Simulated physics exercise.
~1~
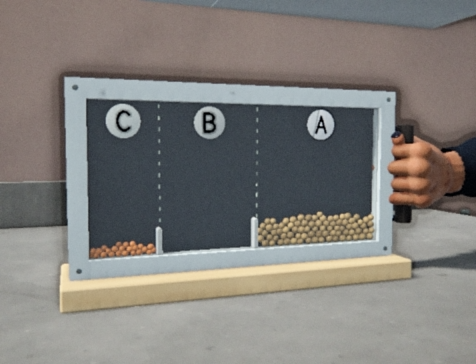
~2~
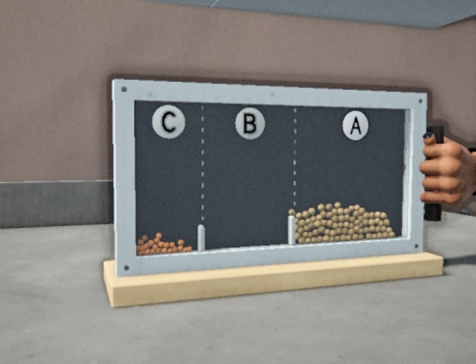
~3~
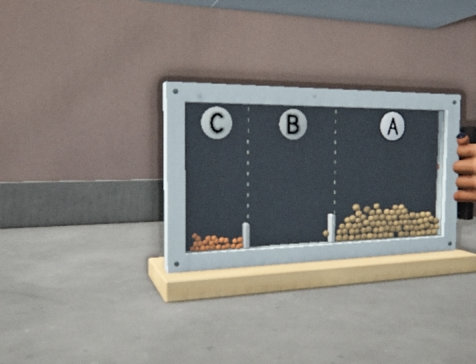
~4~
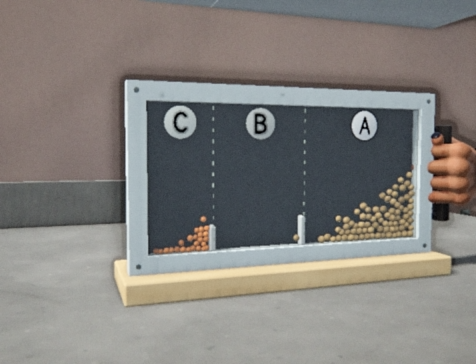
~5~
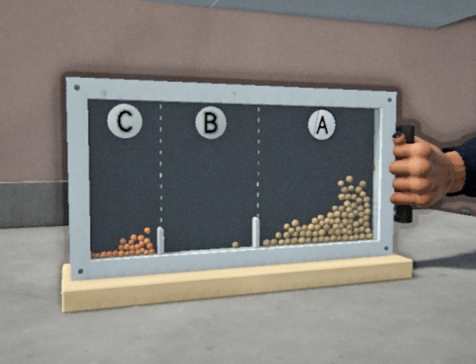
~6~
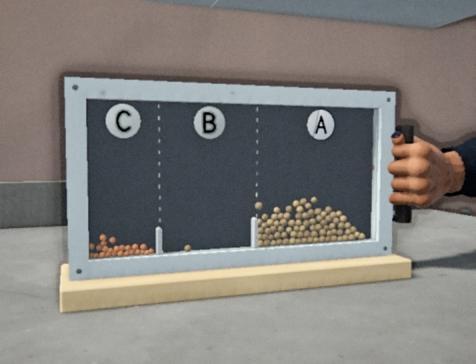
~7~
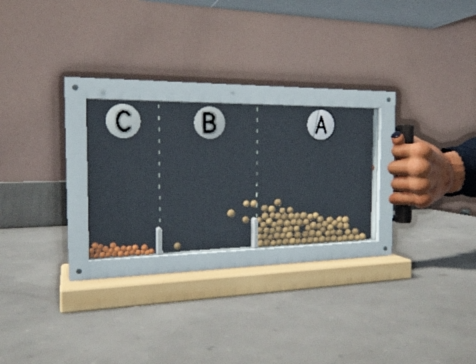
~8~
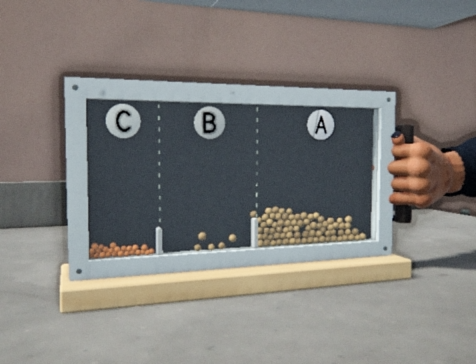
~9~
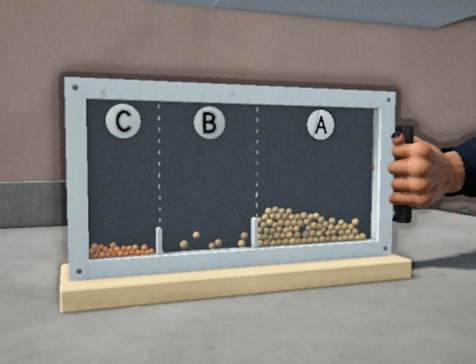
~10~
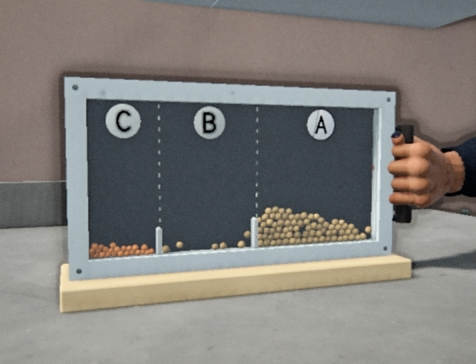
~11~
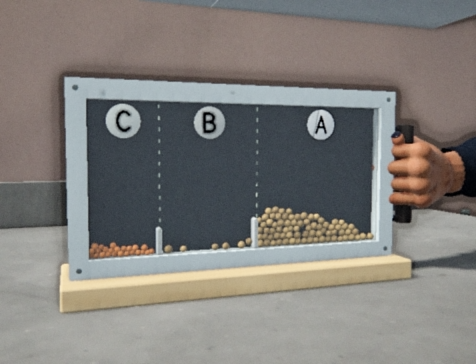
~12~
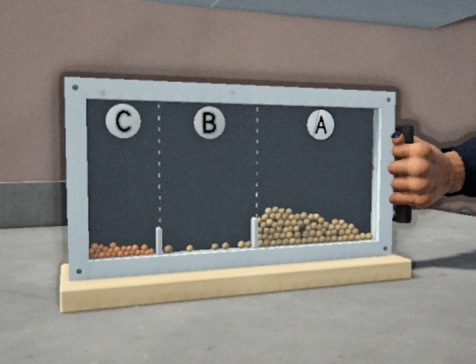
A clear-fronted case in a pale frame, standing on a light wooden base on a grey surface, is held at its right side by a hand and seen from a still view in front. Tan beads fill the bottom of strip A on the right, smaller orange ones lie in C on the left, and B between them is empty. The hand slides the case right, then back left to where it began, and the tan beads heap up against the right wall. They slump leftward, and several spill over the low divider into B. Those few scatter and settle there, while most tan beads rest in A and the orange ones stay in C.
